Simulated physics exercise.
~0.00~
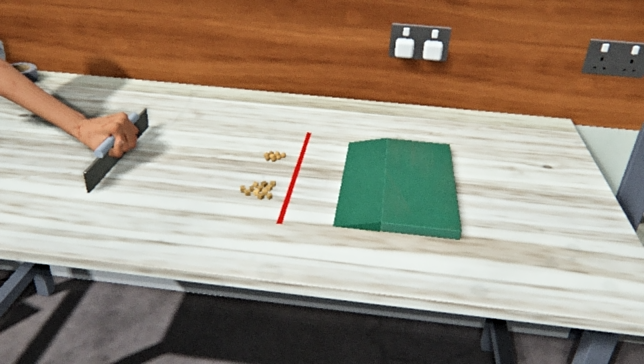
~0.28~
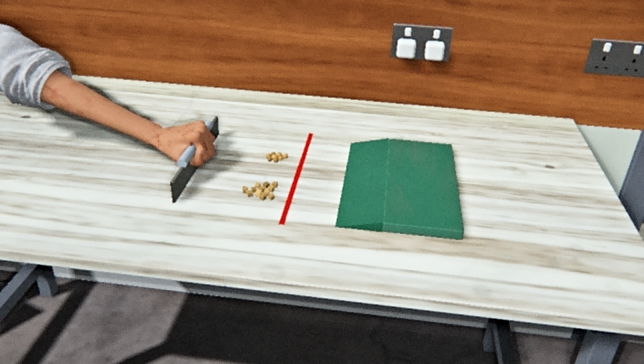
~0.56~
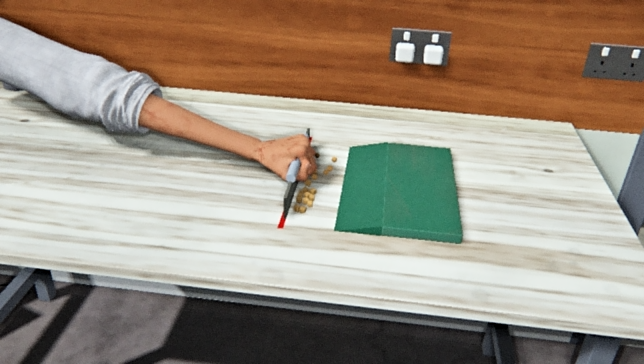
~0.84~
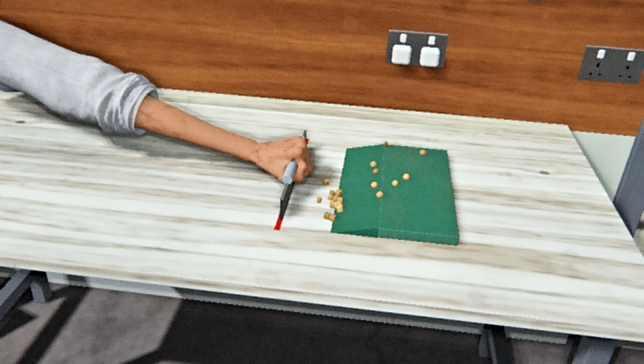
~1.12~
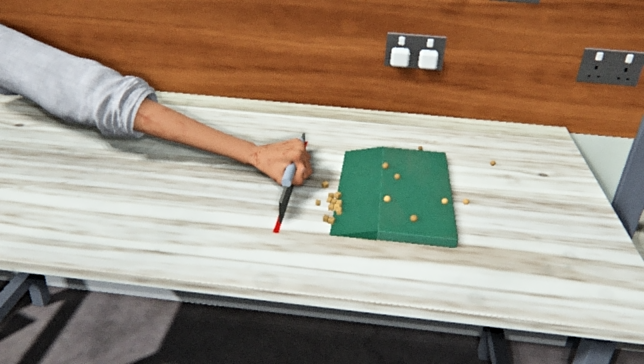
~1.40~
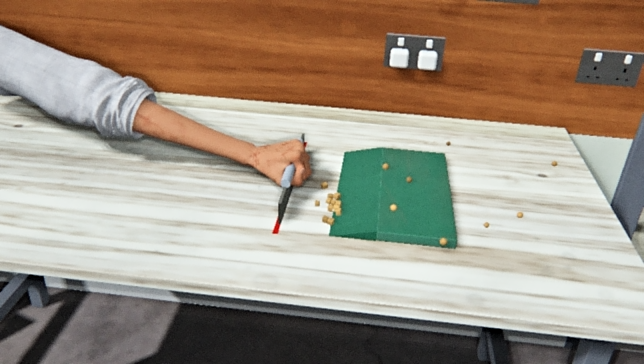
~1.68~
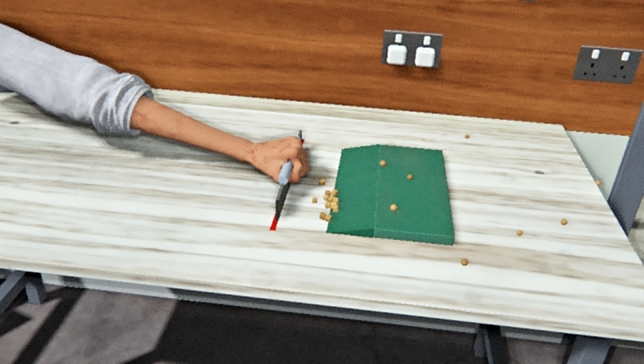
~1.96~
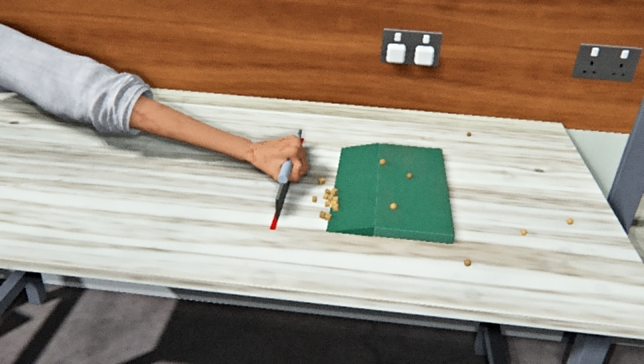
A hand slides a scraper right to red tape, scattering far beads while near ones stay low.
